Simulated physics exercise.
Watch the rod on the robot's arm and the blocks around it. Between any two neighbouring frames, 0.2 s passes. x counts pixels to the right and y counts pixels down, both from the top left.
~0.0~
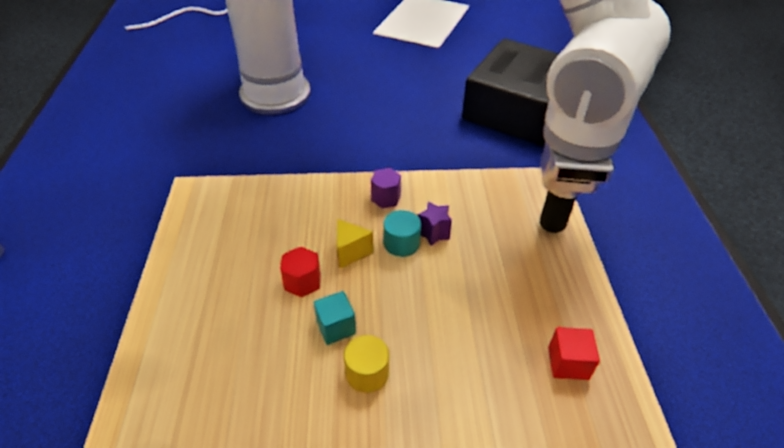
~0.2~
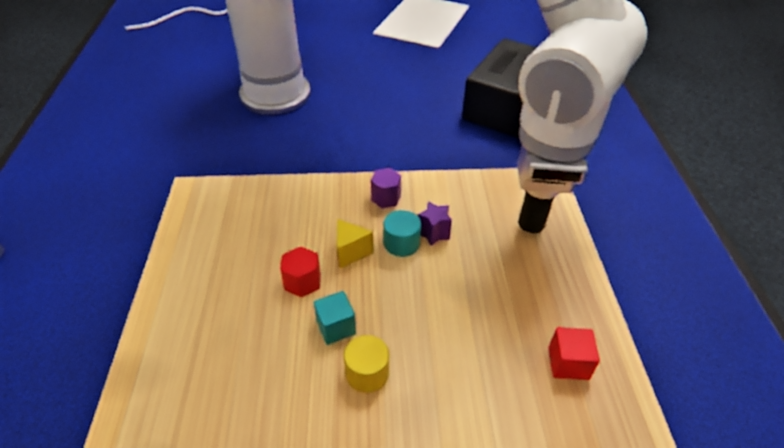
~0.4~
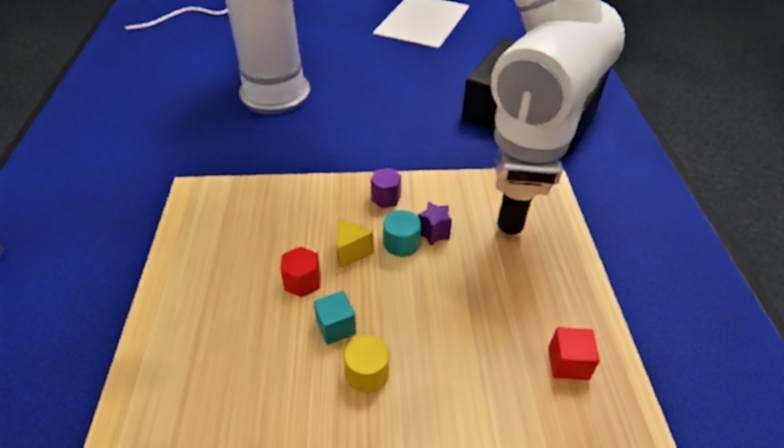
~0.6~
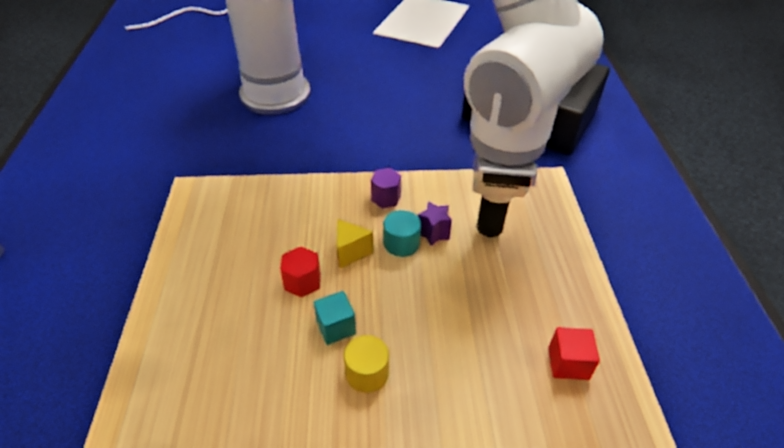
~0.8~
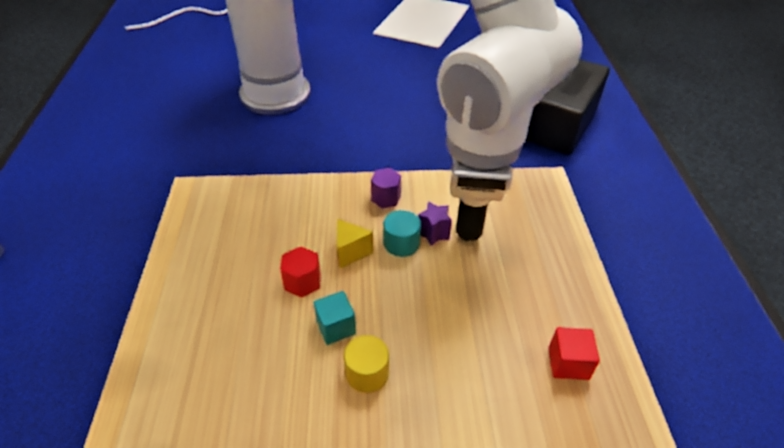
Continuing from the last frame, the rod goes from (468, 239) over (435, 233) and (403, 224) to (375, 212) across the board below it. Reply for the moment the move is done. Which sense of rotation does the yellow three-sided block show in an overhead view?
Seen from overhead, it turns clockwise.
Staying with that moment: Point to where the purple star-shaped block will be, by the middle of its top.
It is going to be at (349, 194).
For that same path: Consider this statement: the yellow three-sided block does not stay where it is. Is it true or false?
Answer: True.
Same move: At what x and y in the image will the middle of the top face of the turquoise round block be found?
It should be at about (362, 225).
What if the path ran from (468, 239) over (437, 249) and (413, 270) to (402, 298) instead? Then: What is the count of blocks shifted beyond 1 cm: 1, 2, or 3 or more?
The way I see it, the answer is two.
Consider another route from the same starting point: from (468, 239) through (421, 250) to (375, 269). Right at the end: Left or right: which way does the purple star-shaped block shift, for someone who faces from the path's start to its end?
Right.
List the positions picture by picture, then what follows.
In the first frame, rod tip at (553, 223); block tops, yellow three-sided block at (349, 232); purple hexagon at (386, 177); turquoise round block at (402, 222); purple star-shaped block at (436, 213).
In the second frame, rod at (532, 224); blocks unchanged.
In the third frame, rod at (510, 225); blocks unchanged.
In the fourth frame, rod at (490, 228); blocks unchanged.
In the fifth frame, rod at (469, 231); yellow three-sided block at (349, 232); purple hexagon at (386, 177); turquoise round block at (402, 222); purple star-shaped block at (436, 213).
On the path given first. One third of the way, rod at (435, 225); yellow three-sided block at (347, 233); turquoise round block at (383, 224); purple star-shaped block at (410, 210).
Two thirds of the way, rod at (403, 216); yellow three-sided block at (336, 240), turned 35° clockwise; turquoise round block at (362, 225); purple star-shaped block at (378, 201), turned 15° clockwise.
At the end, rod at (375, 205); yellow three-sided block at (336, 240), turned 35° clockwise; purple hexagon at (382, 174), turned 30° clockwise; turquoise round block at (362, 225); purple star-shaped block at (349, 194).
